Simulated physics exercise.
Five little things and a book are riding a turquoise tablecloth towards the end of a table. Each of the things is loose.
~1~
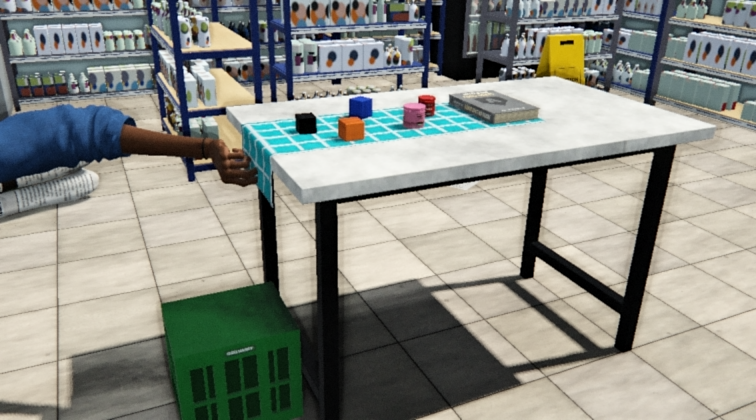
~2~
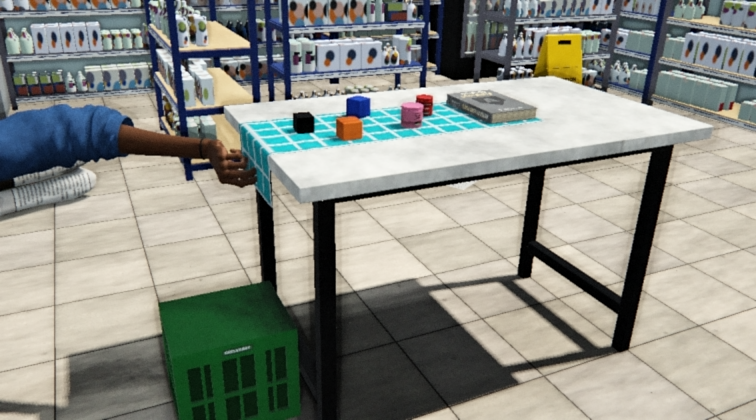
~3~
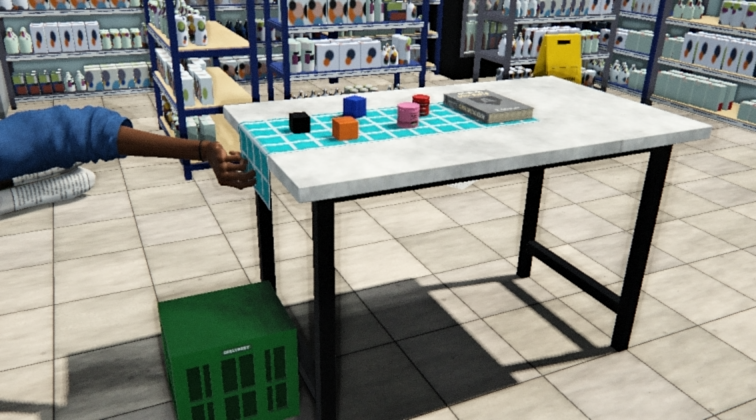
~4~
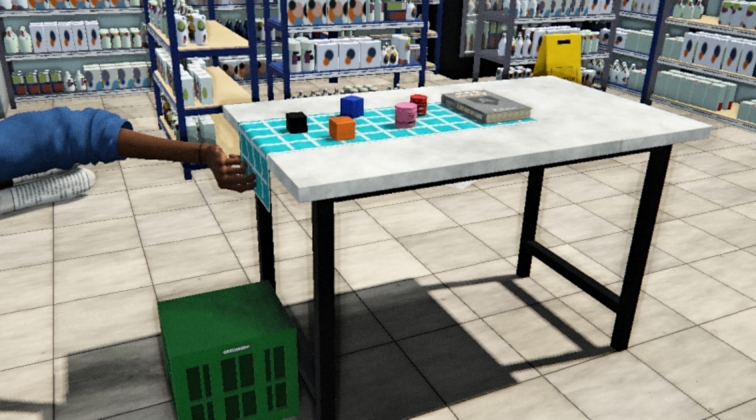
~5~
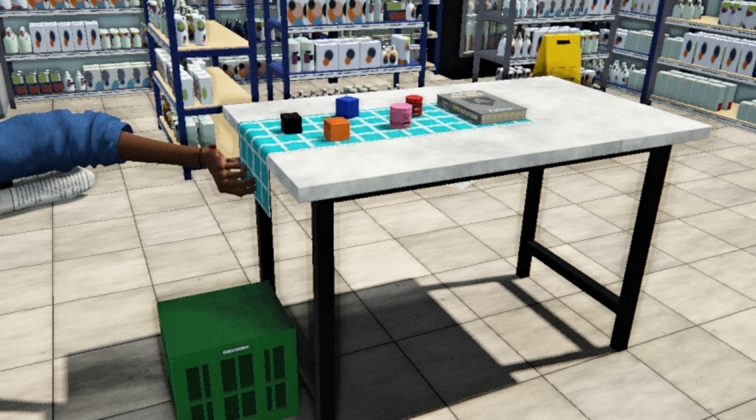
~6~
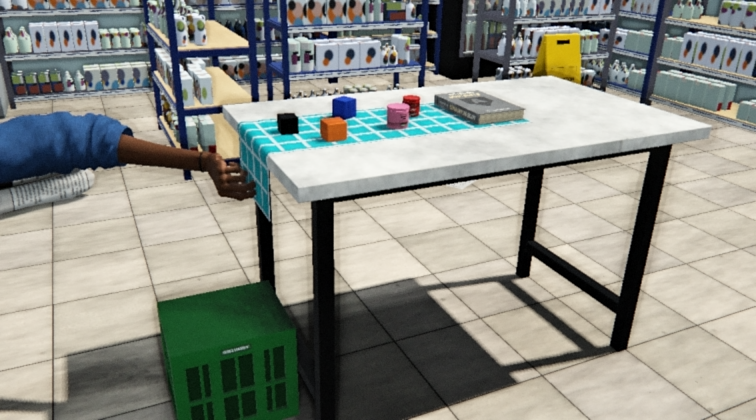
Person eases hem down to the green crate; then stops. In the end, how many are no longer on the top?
Off the top: Three.
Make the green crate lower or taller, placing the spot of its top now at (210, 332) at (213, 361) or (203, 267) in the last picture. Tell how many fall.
You'd get 4 and then 1.
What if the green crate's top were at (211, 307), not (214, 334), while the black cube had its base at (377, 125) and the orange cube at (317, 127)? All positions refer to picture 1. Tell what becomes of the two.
As for the black cube, it stays in place; as for the orange cube, it leaves the top.
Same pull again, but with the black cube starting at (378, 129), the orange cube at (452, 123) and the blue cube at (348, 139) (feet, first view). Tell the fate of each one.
Here's the result: The black cube leaves the top, the orange cube remains in place and the blue cube leaves the top.
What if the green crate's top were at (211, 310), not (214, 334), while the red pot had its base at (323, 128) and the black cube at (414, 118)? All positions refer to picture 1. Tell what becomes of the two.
The red pot? Lost. The black cube? Safe.
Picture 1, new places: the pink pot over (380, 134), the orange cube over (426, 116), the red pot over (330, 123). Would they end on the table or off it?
Pink pot dropped, orange cube kept, red pot dropped.
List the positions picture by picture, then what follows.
The first frame shows hem (273, 208); black cube (306, 115); orange cube (351, 120); blue cube (361, 98); pink pot (414, 105); red pot (427, 97); top of the crate (214, 334).
The second frame shows hem (272, 207); black cube (303, 114).
The third frame shows hem (271, 210); orange cube (345, 120).
The fourth frame shows hem (270, 213); blue cube (352, 98); top of the crate (210, 332).
The fifth frame shows hem (271, 218); pink pot (401, 105).
The sixth frame shows hem (271, 221); black cube (288, 115); orange cube (334, 121); blue cube (344, 98); pink pot (398, 106); red pot (411, 97).
Soon after, hem near (257, 276); black cube and orange cube gone.
After that, hem on the crate; black cube, orange cube and blue cube gone.
In the end, hem on the crate; black cube, orange cube and blue cube gone. The count of fallen things is three.
